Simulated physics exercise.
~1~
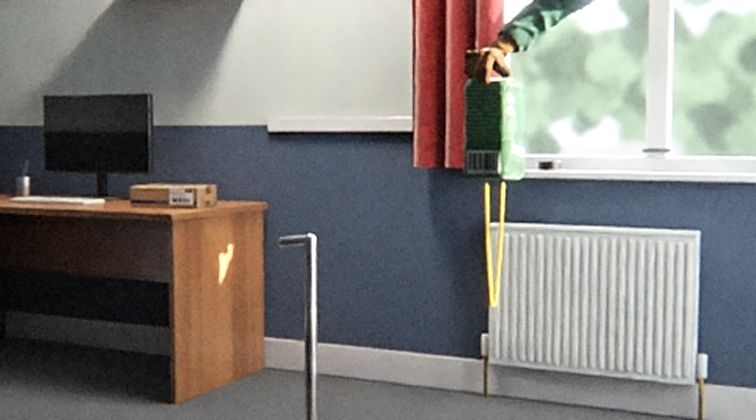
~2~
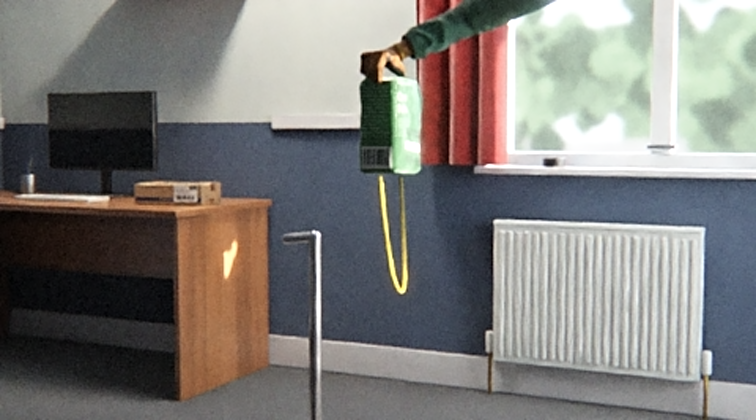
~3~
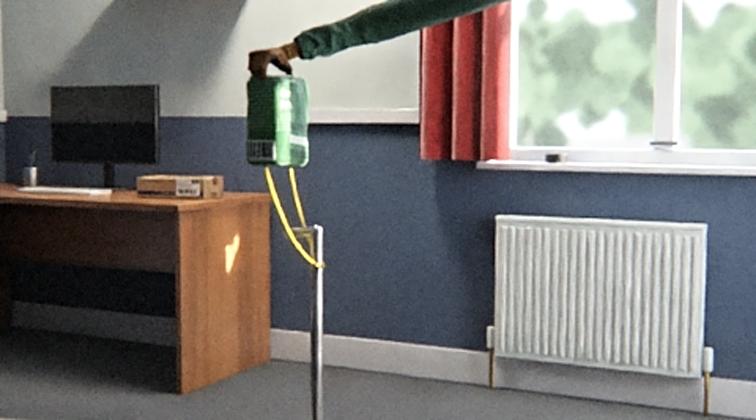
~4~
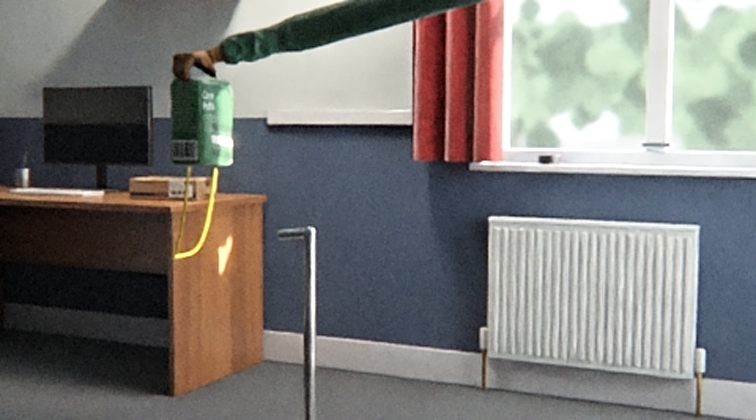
The clip opens with a hand in a green sleeve holding a green sack upright by the window, a yellow loop hanging beneath it above a white radiator. The arm carries the sack left at about the same height, past the red curtain and toward a metal post with a small hook at its top. As the sack crosses over, the dangling loop slants and passes across the top of the post. The loop does not catch, and the hand continues left. It ends with the sack still held upright, clear of the post, its loop hanging in front of the wooden desk.
